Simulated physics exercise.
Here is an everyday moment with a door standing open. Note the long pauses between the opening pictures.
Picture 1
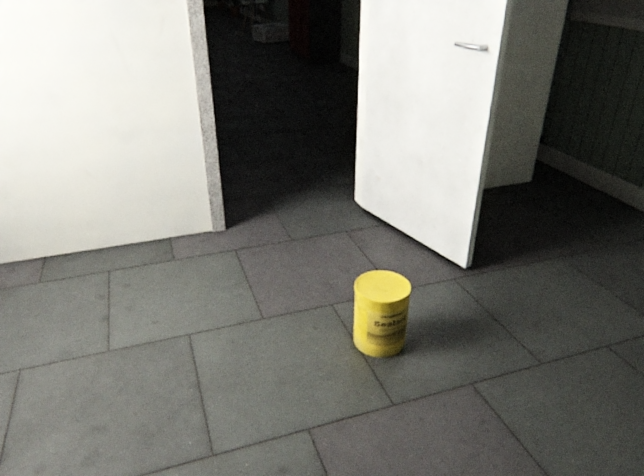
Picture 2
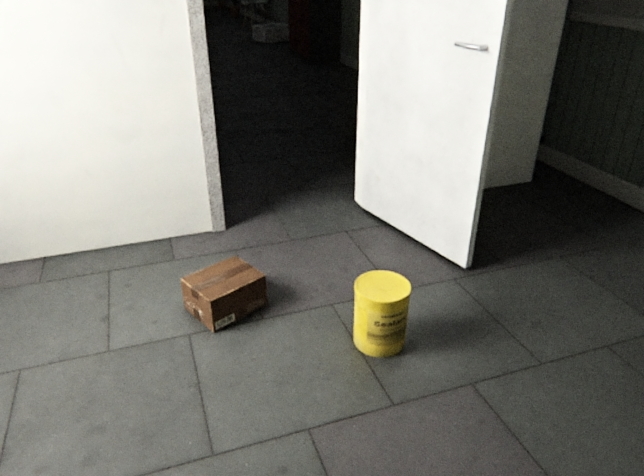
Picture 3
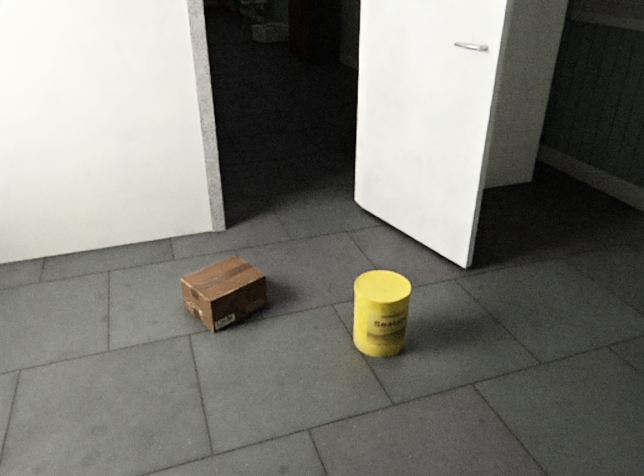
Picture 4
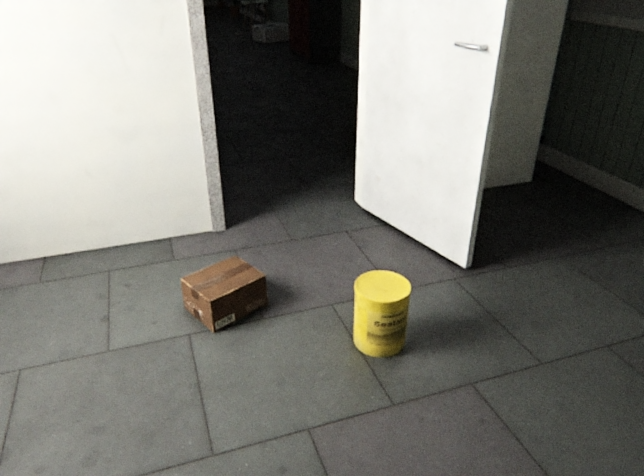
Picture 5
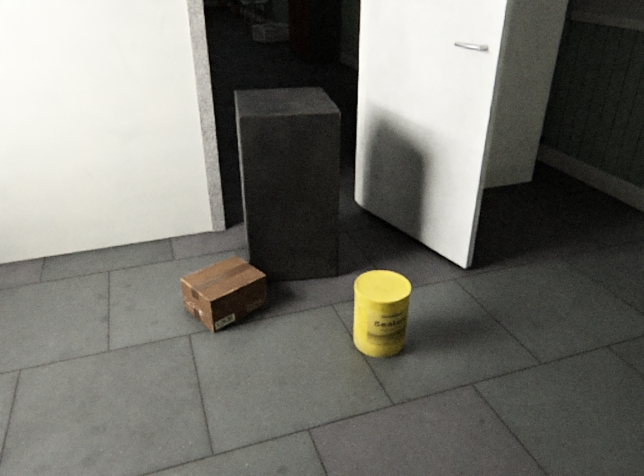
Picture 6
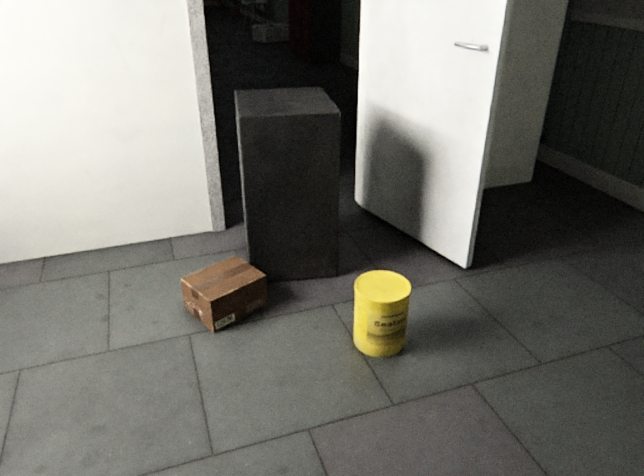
In the video, a yellow pail sits on a gray tiled floor near a wide-open white door; a brown box appears to its left, then a tall dark appliance appears behind the box, while the door and pail stay still.
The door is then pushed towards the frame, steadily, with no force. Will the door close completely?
No.
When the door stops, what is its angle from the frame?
It comes to about 60°.
Then, 0.70 s after the last picture, door 91° open.
Then, 1.20 s after the last picture, door 71° open.
At rest, door 59° open; all 3 in place. Seen from the same camera at the end, black appliance near (286, 185).
